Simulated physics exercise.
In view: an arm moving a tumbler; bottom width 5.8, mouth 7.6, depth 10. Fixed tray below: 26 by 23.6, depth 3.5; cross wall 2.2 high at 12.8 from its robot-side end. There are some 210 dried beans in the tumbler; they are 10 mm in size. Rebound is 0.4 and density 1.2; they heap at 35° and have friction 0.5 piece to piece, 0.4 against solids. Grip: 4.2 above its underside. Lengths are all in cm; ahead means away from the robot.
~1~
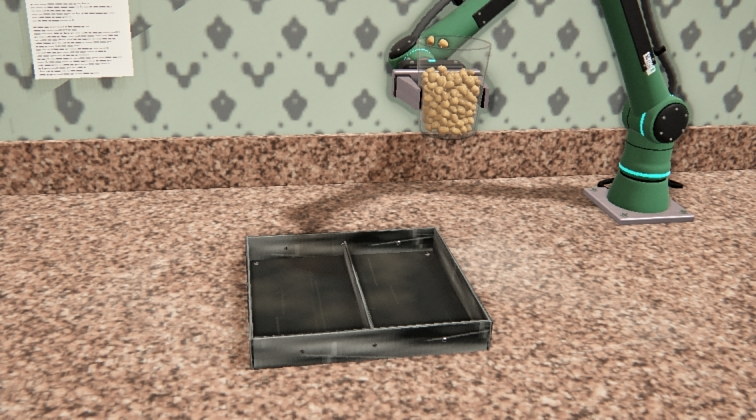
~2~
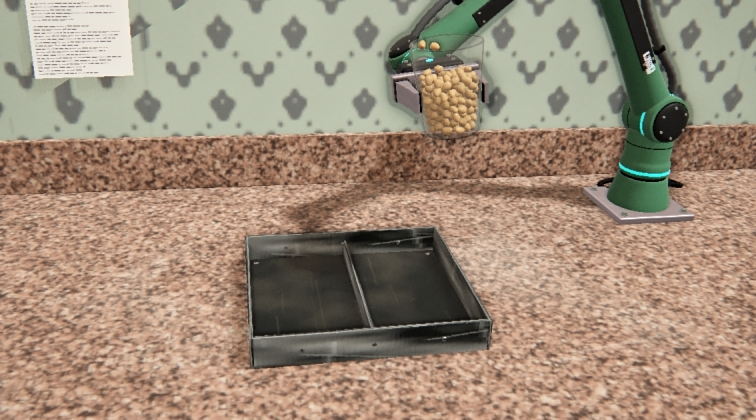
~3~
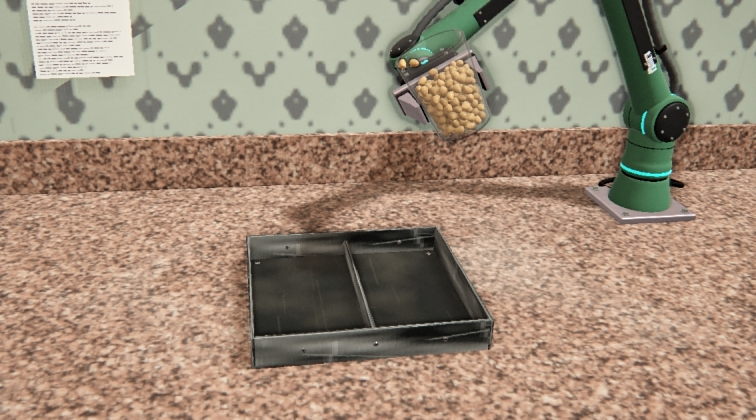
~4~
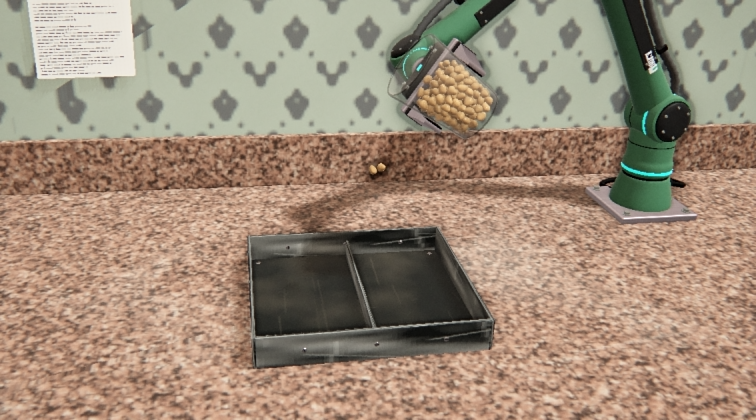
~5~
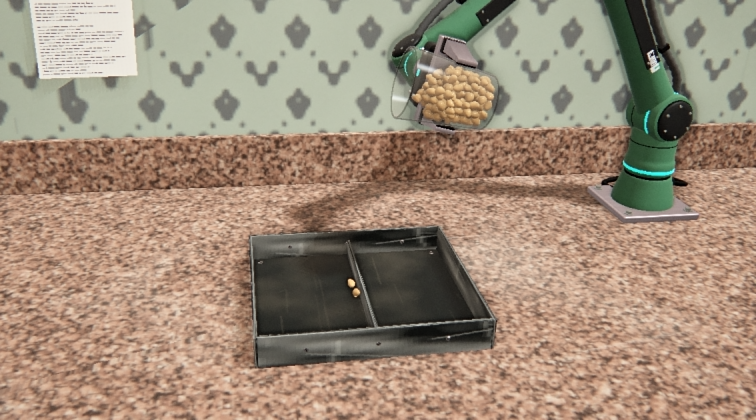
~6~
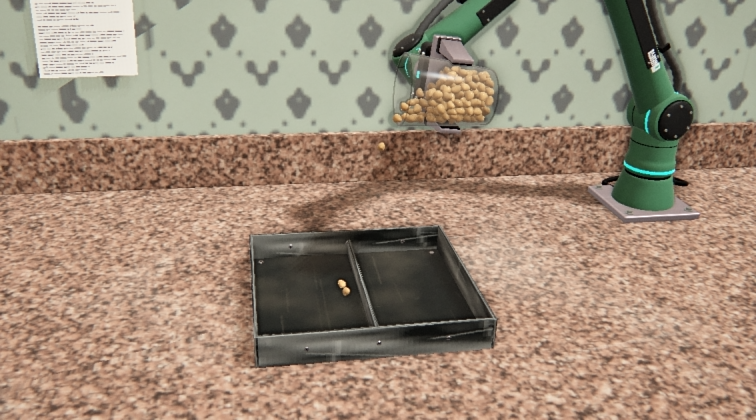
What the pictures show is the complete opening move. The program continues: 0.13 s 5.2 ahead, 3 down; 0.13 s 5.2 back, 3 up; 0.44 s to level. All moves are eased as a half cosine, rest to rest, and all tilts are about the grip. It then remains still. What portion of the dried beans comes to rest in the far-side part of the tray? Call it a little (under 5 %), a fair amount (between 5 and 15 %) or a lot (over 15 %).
A lot.
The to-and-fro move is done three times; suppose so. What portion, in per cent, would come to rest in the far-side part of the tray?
55 per cent or so.
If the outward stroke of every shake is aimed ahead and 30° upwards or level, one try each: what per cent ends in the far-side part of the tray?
About 85 and 55 per cent.
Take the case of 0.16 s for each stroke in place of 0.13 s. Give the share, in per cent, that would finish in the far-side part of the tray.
Roughly 25 percent then.
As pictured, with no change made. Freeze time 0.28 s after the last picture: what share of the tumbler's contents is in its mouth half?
55 per cent.
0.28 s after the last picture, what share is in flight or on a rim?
About 34 %.
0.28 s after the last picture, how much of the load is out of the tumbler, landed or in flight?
Share gone by then: Close to 35 %.
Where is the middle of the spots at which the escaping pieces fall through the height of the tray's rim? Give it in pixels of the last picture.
Close to pixel (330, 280).
Then, 0.28 s on, tilted 84° forward, highest piece 27 above the table; 133 in the tumbler, 4 in the far-side part, 71 in flight or on a rim.
Then, 0.56 s on, tilted 19° forward, highest piece 30 above the table; 115 in the tumbler, 65 in the far-side part, 18 in the robot-side part, 7 on the table or floor, 3 in flight or on a rim.
Then, 0.90 s on, level, highest piece 29 above the table; 115 in the tumbler, 67 in the far-side part, 19 in the robot-side part, 7 on the table or floor.
Then, 1.95 s on, level, highest piece 29 above the table; 115 in the tumbler, 67 in the far-side part, 19 in the robot-side part, 7 on the table or floor.
In the end, 115 in the tumbler, 67 in the far-side part, 19 in the robot-side part, 7 on the table or floor. That is 32 % in the far-side part of the tray.
